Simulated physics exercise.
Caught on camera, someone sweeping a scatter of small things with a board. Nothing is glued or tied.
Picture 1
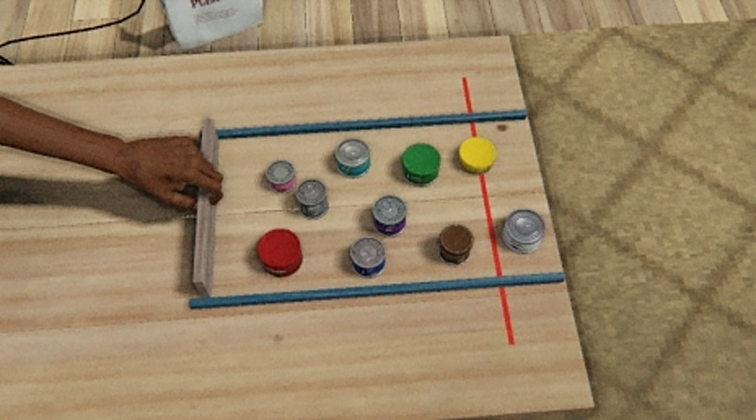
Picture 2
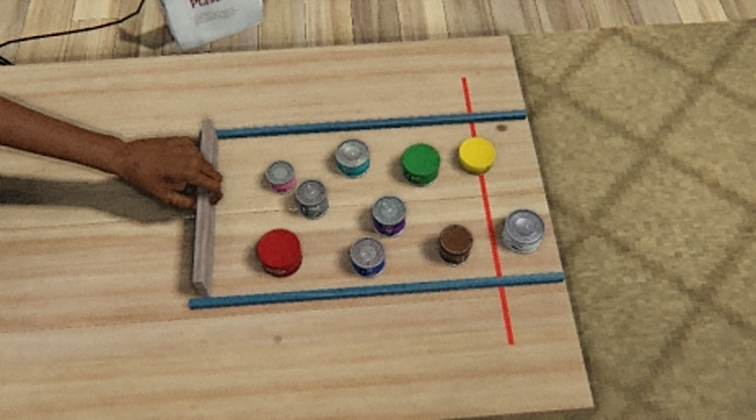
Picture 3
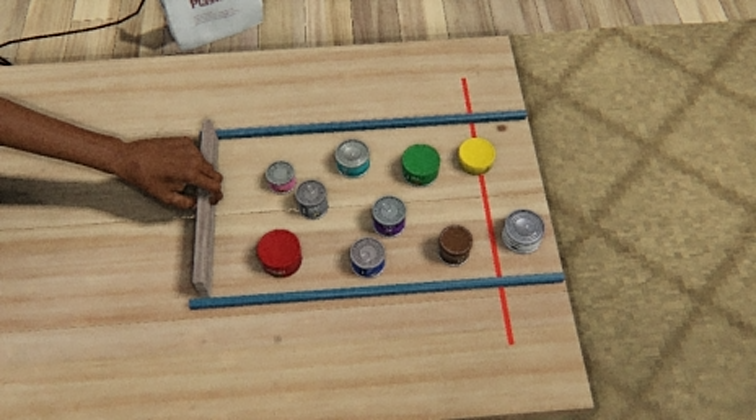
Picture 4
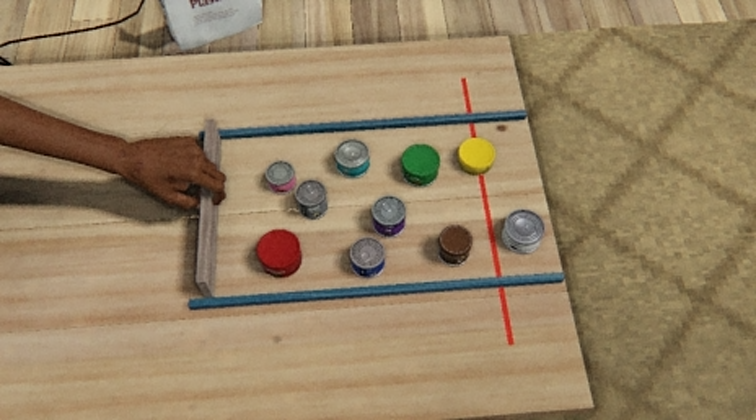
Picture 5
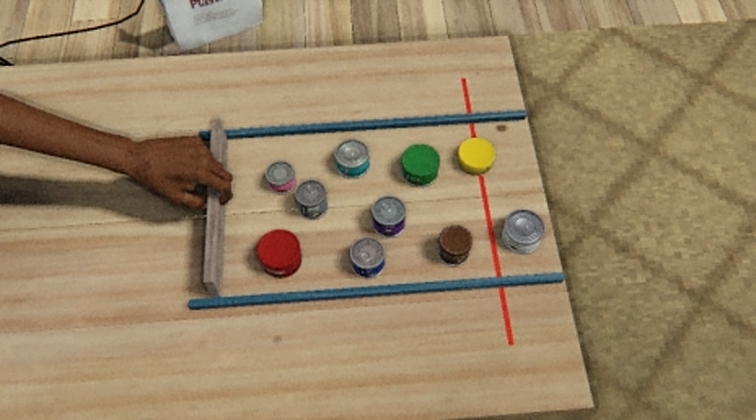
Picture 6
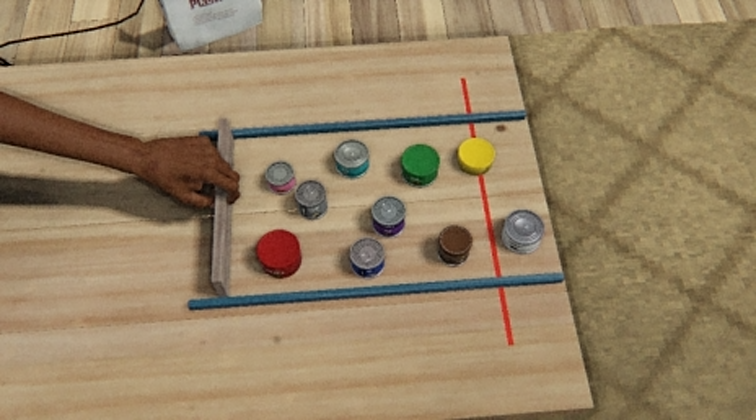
At first, a hand holds an upright board at the left end of a wooden table, facing a scatter of small tins and tubs between two blue rails. The hand then slides the board slightly to the right, toward the red and pink ones, while the containers stay still.
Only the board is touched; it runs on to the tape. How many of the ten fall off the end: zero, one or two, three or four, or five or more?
In the end the number that fall off is one or two.
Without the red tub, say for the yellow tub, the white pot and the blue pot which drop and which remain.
The yellow tub is lost, the white pot drops off, the blue pot is kept.
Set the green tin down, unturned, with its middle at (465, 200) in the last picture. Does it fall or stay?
Then it stays on.
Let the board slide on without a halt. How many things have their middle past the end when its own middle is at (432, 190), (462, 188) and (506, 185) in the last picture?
The counts: 0, 2 and 4.
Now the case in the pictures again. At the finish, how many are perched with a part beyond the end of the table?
The number is 2.
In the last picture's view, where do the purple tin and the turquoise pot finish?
About (519, 198), and the other about (490, 130).
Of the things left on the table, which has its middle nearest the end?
It is the brown tin.
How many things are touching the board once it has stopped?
It touches 4.
Early on, none off yet; white pot at rest near (523, 232); yellow tub at rest near (476, 157); brown tin at rest near (454, 246).
A while later, none off yet; white pot at rest near (523, 232); yellow tub at rest near (478, 156); brown tin travelled about its own width near (474, 237).
Finally, the number that fall off is one or two; lost, yellow tub and white pot.
